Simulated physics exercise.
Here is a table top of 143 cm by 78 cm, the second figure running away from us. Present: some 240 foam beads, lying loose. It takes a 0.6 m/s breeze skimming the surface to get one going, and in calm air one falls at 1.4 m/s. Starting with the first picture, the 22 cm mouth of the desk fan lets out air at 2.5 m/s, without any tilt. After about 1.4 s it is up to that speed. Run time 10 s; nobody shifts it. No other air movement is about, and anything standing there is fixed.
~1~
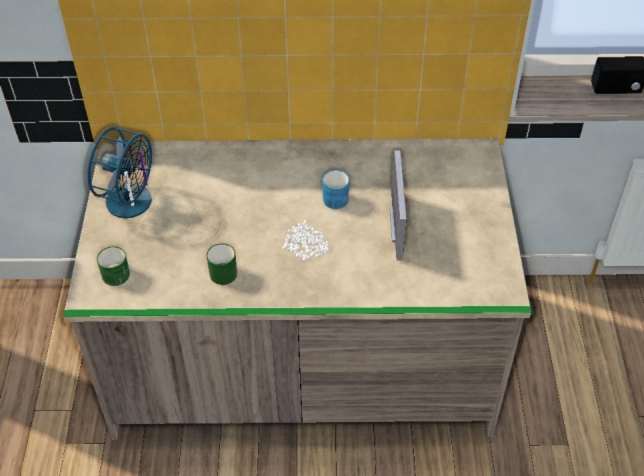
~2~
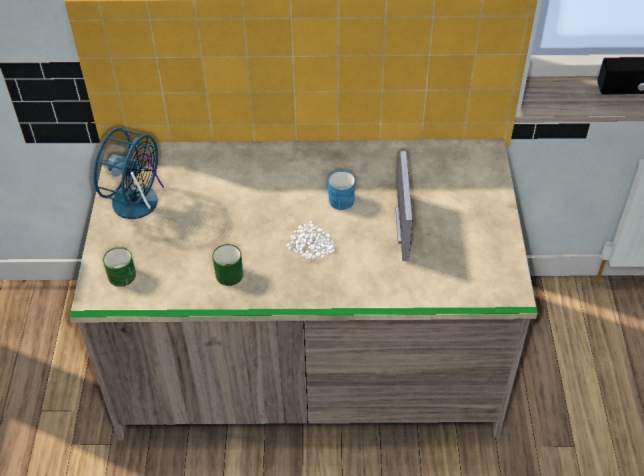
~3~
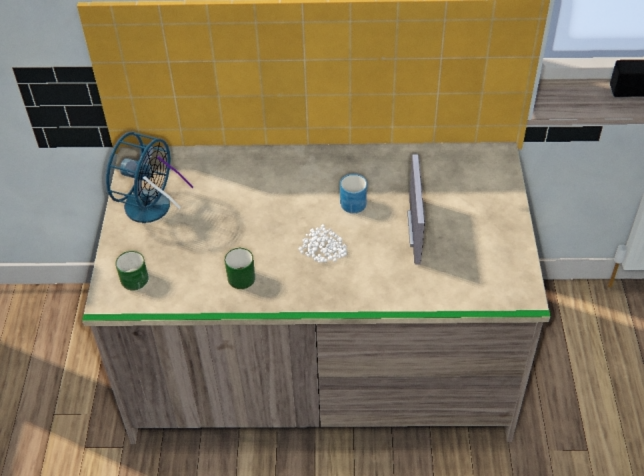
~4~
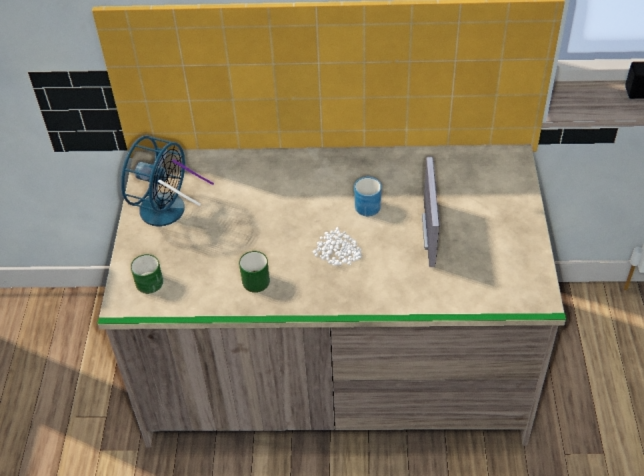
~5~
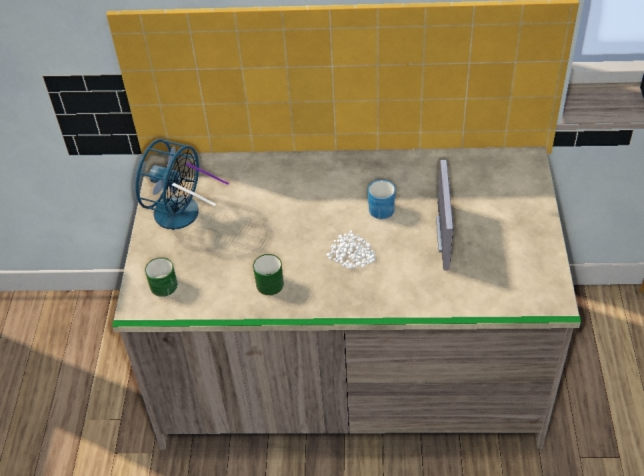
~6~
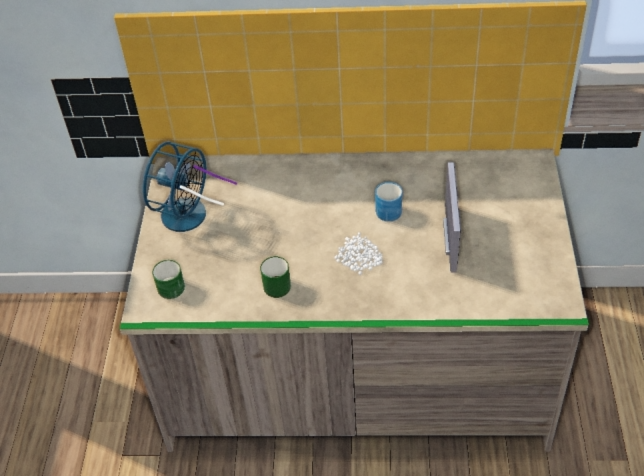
Ribbons on the blue fan lift and stream rightward while the white beads lie still.
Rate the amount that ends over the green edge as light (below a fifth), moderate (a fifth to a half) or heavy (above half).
Heavy.
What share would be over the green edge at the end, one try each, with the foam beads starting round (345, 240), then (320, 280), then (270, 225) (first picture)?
About 60, 100 and 40 in a hundred, in that order.
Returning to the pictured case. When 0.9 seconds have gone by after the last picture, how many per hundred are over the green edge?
About 60 %.
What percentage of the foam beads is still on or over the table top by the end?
Roughly 20 in a hundred.
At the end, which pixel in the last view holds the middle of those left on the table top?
The middle is around pixel (319, 153).
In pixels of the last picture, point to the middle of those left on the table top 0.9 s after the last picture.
I'd point to somewhere around (421, 261).
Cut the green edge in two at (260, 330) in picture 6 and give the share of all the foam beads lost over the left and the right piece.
0 % left, 80 % right.
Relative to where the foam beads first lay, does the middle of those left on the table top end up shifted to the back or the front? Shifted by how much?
I'd say toward the rear end, by something like 50 centimetres.
Then, 0.9 s after the last picture, 85 % are on the move or not yet settled, 58 % are over the green edge; the middle of those still in play is near (425, 270).
Then, 2.1 s after the last picture, 20 % are on the move or not yet settled, 81 % are over the green edge; the middle of those still in play is near (398, 163).
Then, 4.4 s after the last picture, 18 % are on the move or not yet settled, 82 % are over the green edge; the middle of those still in play is near (334, 153).
Then, 8.9 s after the last picture, at the end, 82 % are over the green edge; the middle of those still in play is near (319, 153).
